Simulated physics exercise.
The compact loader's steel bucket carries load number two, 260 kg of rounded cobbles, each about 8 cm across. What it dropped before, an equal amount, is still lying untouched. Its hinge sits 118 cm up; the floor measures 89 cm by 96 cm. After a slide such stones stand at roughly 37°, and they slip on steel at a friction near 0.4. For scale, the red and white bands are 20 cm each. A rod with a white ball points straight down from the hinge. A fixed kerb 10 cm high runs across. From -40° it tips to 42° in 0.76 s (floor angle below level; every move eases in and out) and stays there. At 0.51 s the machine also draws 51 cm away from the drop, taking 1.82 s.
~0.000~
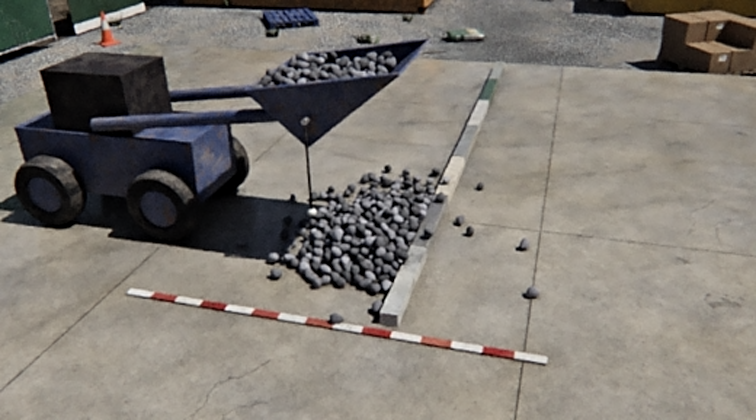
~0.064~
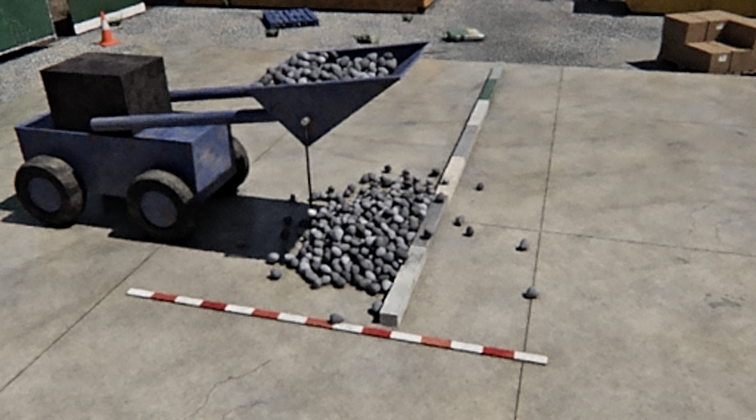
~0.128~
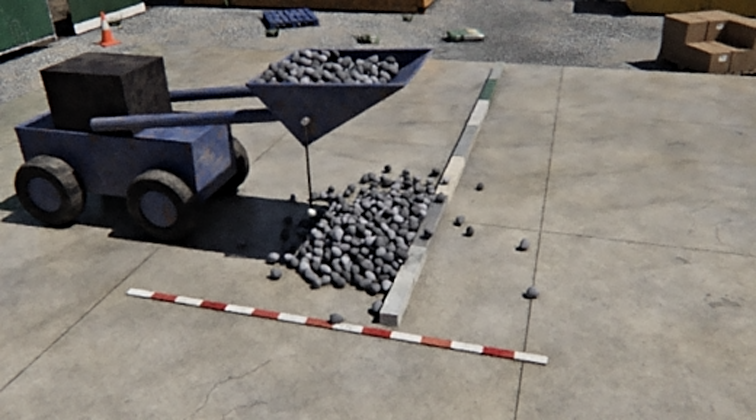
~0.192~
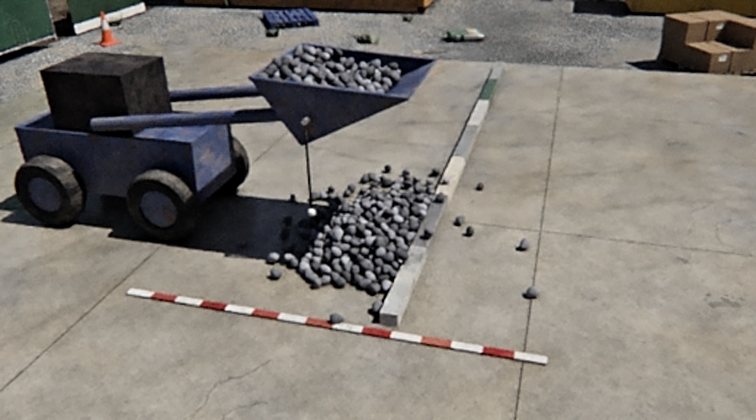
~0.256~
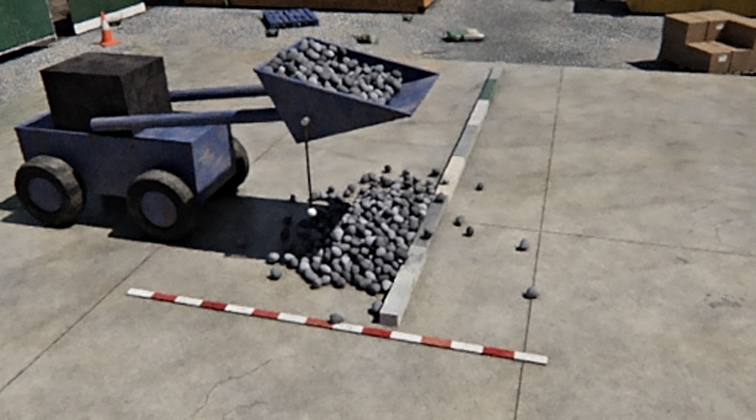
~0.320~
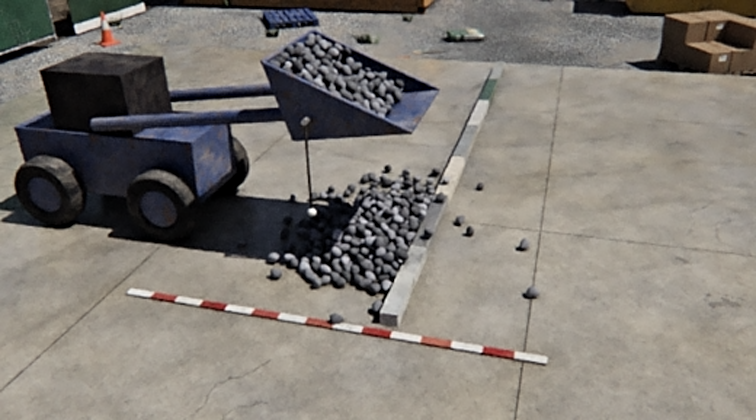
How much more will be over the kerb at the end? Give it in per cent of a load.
About 56 per cent.
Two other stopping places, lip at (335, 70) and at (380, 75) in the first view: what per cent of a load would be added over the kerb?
Near 10 per cent from the first place, 40 from the second.
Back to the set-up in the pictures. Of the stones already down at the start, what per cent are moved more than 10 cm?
Roughly 5 per cent of them.
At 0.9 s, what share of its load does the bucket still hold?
About 75 per cent.
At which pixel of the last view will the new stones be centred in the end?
Near (439, 235).
After 0.6 s the floor is at 29°; in per cent of one load, 100 in the bucket, 99 on this side of the kerb, 1 over the kerb; the foremost stones are at (471, 220).
After 0.9 s the floor is at 42°; in per cent of one load, 76 in the bucket, 122 on this side of the kerb, 1 over the kerb; the foremost stones are at (471, 220).
After 2.8 s the floor is at 42°; in per cent of one load, 0 in the bucket, 143 on this side of the kerb, 57 over the kerb; the foremost stones are at (654, 297).
After 5.3 s the floor is at 42°; in per cent of one load, 0 in the bucket, 143 on this side of the kerb, 57 over the kerb; the foremost stones are at (654, 297). Net gain over the kerb, 56.
